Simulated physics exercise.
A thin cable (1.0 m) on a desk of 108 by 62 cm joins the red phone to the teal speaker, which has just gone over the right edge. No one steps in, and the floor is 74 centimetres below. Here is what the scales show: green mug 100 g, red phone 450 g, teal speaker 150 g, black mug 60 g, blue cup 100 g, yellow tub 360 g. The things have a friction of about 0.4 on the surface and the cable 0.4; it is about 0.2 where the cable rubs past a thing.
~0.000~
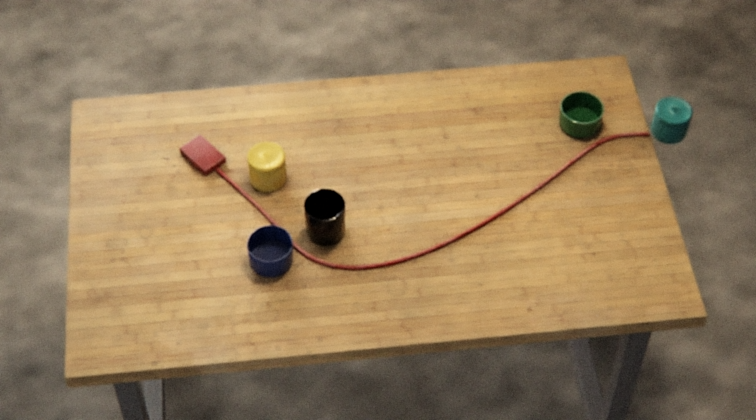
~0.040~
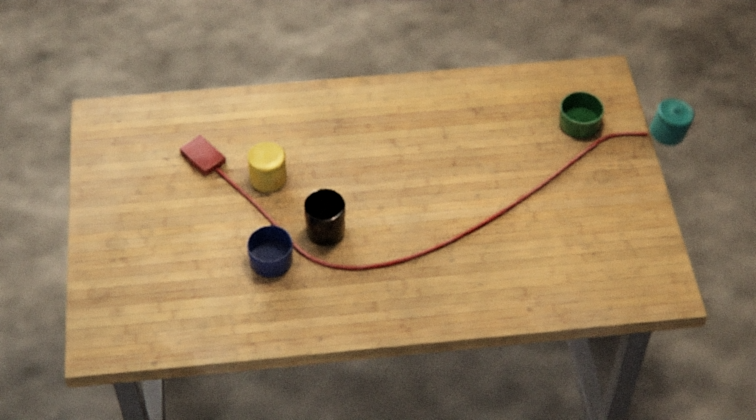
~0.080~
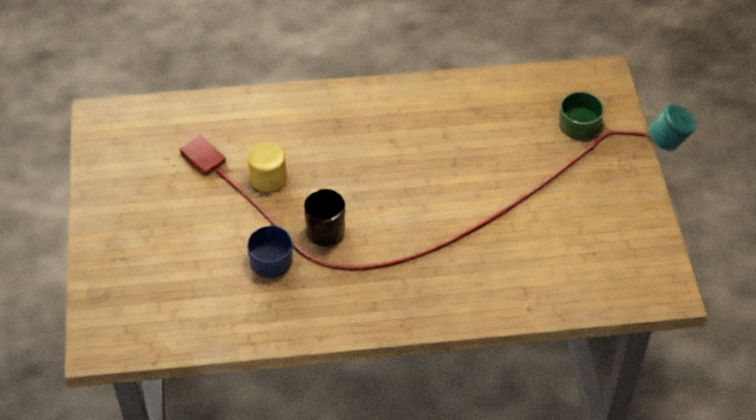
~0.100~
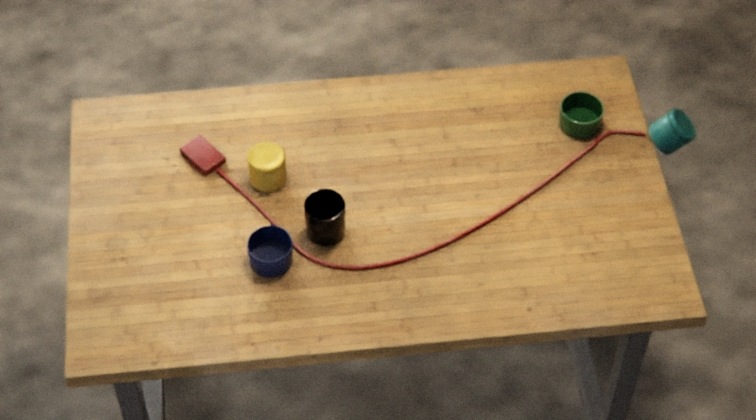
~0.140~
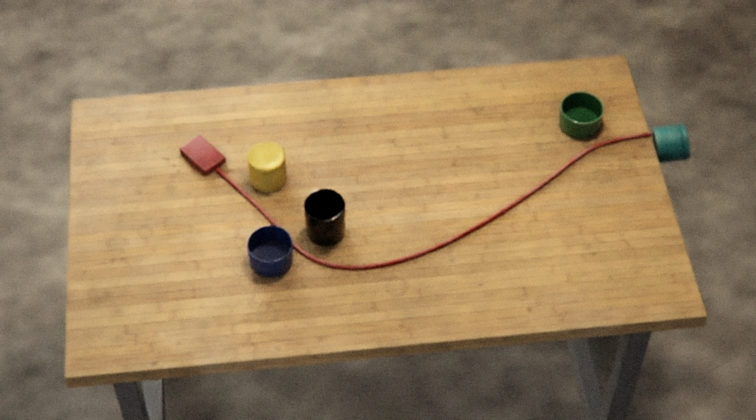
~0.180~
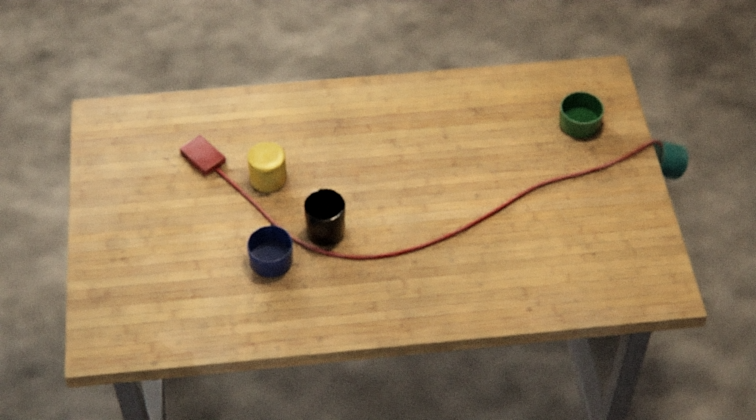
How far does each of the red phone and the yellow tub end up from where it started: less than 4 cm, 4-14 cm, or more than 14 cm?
In order: The red phone goes only a little. The yellow tub goes only a little.
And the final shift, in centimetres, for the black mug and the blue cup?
Net shift - black mug 20 cm, blue cup 0 cm.
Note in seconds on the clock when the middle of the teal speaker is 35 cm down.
Not at all.
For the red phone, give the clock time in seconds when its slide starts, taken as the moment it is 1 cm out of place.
The red phone - not at all.
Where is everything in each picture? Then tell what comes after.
The first picture shows red phone (203, 152); yellow tub (266, 155); cable runs through (528, 195) (435, 248) (330, 265) (256, 205).
The second picture shows teal speaker (675, 111); cable runs through (435, 248) (256, 205).
The third picture shows teal speaker (673, 127); cable runs through (435, 248) (256, 205).
The fourth picture shows teal speaker (673, 132); cable runs through (435, 248) (256, 205).
The fifth picture shows teal speaker (671, 144); cable runs through (436, 248) (256, 205).
The sixth picture shows red phone (203, 152); yellow tub (266, 156); cable runs through (629, 155) (537, 186) (444, 237) (340, 255) (256, 205).
By 0.4 s, the cable's tail end at (218, 170); black mug 17 cm off its start, teal speaker over the edge.
By 0.7 s, the cable's tail end at (219, 170); black mug 21 cm off its start, teal speaker over the edge.
By 0.9 s, the cable's tail end at (219, 170); black mug 21 cm off its start at (347, 116), teal speaker over the edge.
By 1.2 s, the cable's tail end at (219, 170); black mug 21 cm off its start, teal speaker over the edge.
By 2.4 s, the cable's tail end at (219, 170); red phone 0 cm off its start at (204, 153), yellow tub 0 cm off its start at (267, 155), black mug 21 cm off its start at (347, 116), teal speaker over the edge.
